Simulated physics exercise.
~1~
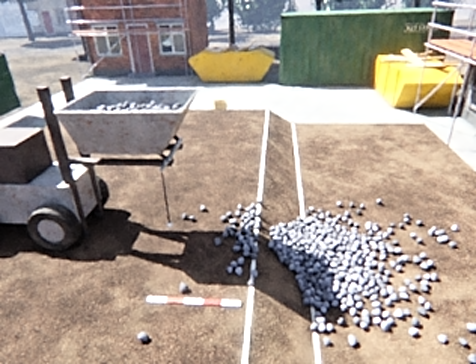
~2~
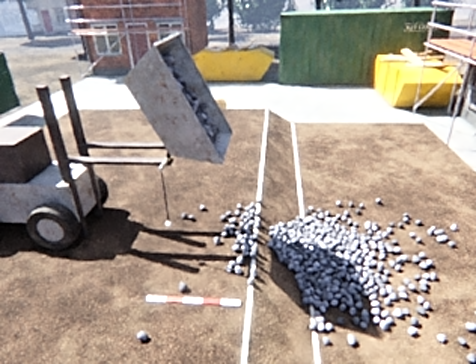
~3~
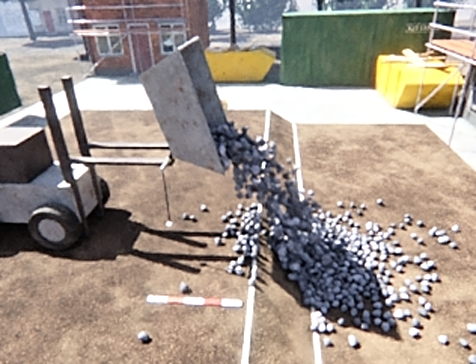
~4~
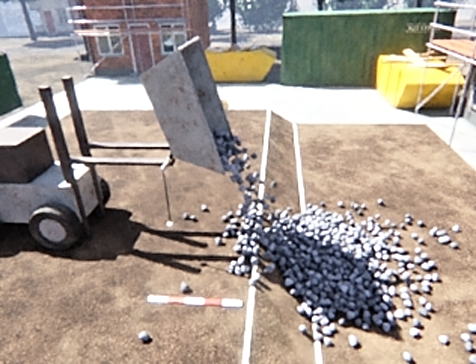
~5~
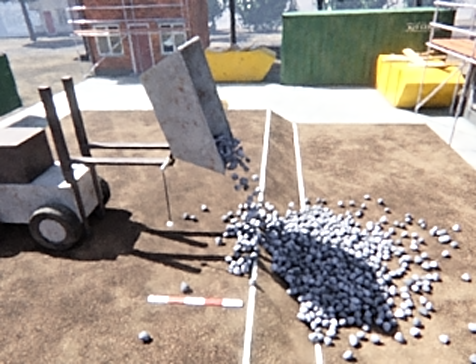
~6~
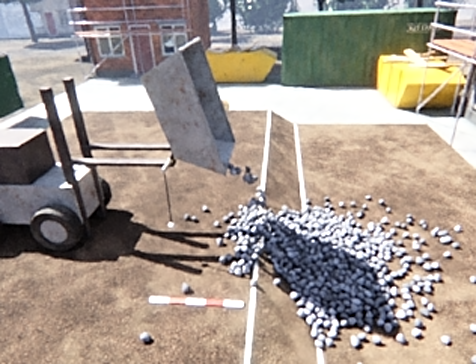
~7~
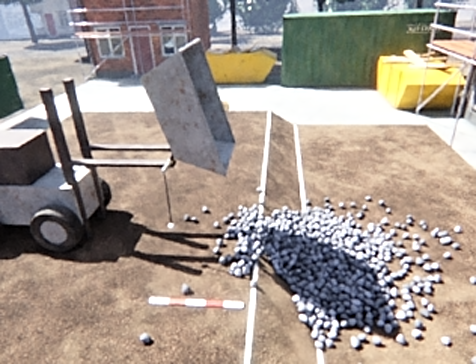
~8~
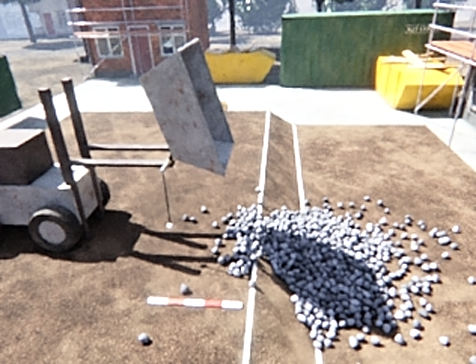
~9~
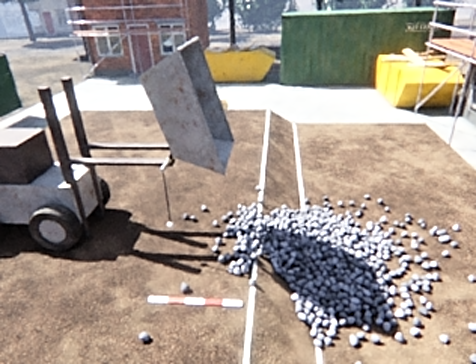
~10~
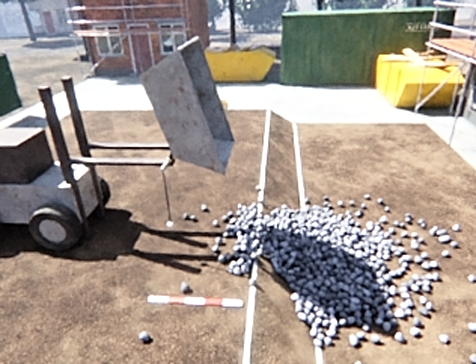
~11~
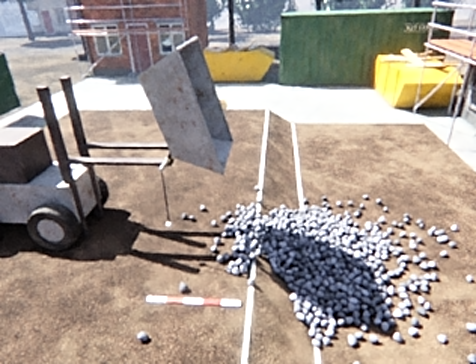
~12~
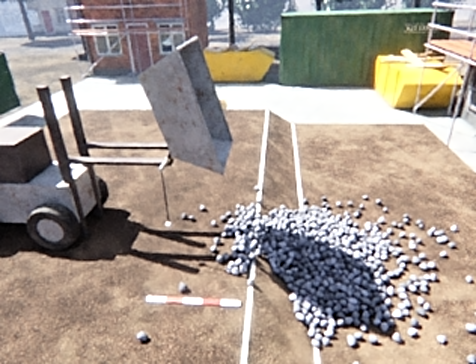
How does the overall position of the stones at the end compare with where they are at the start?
At the start many of the stones are up in the skip at the left, while at the end they all lie on the ground, so as a whole they are lower and further to the right.
The footage shows a forklift tipping a raised steel skip to the right, pouring grey stones onto a pile already lying across a white-lined slope. The stones slide down and spread the heap, and the emptied skip stays tilted above the larger, settled pile.
